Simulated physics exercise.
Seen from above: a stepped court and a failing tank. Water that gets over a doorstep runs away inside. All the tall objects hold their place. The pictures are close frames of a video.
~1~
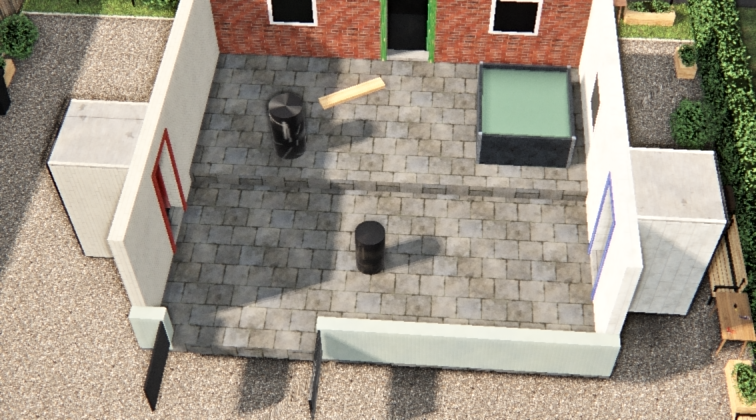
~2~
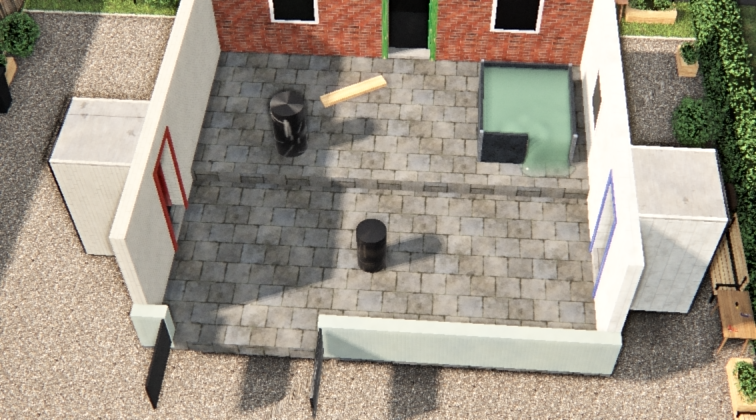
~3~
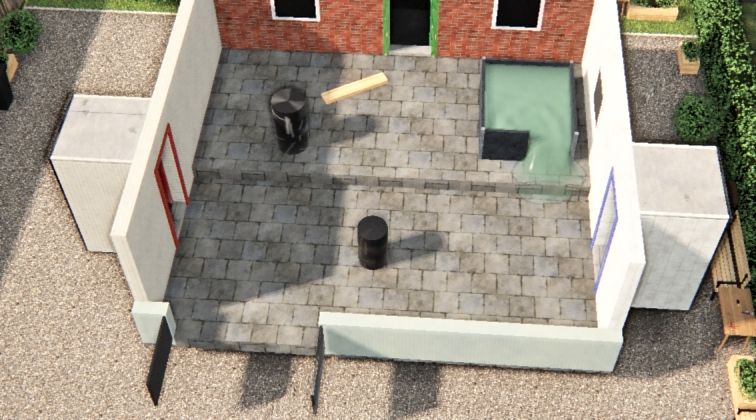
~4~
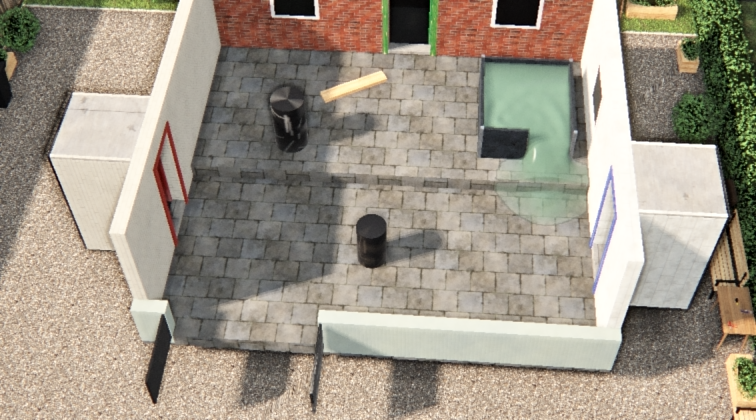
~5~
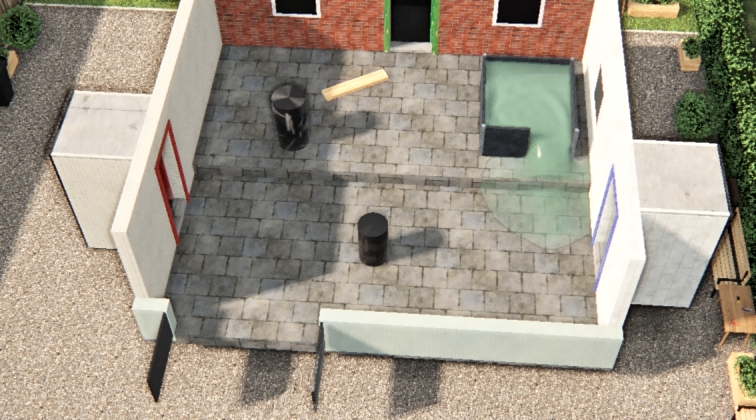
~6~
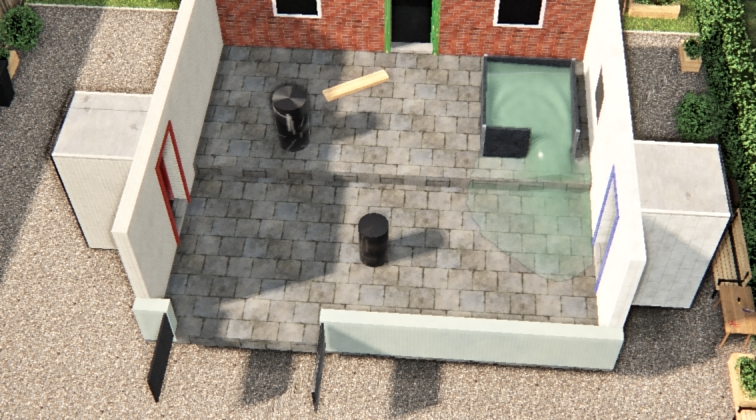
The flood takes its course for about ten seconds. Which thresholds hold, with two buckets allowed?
One by one: The red door stays under that; the green door stays under that; the blue door stays under that.
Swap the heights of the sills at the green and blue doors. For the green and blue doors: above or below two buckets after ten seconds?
Then: The green door holds; the blue door takes more.
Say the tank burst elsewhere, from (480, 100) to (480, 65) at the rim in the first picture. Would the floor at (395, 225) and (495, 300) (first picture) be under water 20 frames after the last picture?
In that order: Dry, dry.
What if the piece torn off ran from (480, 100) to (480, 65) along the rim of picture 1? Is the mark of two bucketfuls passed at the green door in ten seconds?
The green one lets more in.
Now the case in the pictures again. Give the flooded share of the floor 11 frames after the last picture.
About 20 per cent.
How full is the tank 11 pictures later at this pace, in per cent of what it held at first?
I make it 54 per cent.
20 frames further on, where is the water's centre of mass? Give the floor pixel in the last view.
I would point to (501, 224).
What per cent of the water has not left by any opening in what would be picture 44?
Some 98 per cent.
A moment on, water covers 20 % of the floor; the red door not reached, the green door not reached, the blue door wet at the sill, nothing in.
Next, water covers 20 % of the floor; the red door not reached, the green door not reached, the blue door wet at the sill, nothing in.
Then, water covers 30 % of the floor; the red door not reached, the green door not reached, the blue door wet at the sill, nothing in.
Later, water covers 55 % of the floor; the red door wet at the sill, nothing in, the green door not reached, the blue door wet at the sill, nothing in.
In the end, water covers 55 % of the floor; the red door under two buckets in, the green door not reached, the blue door wet at the sill, nothing in.
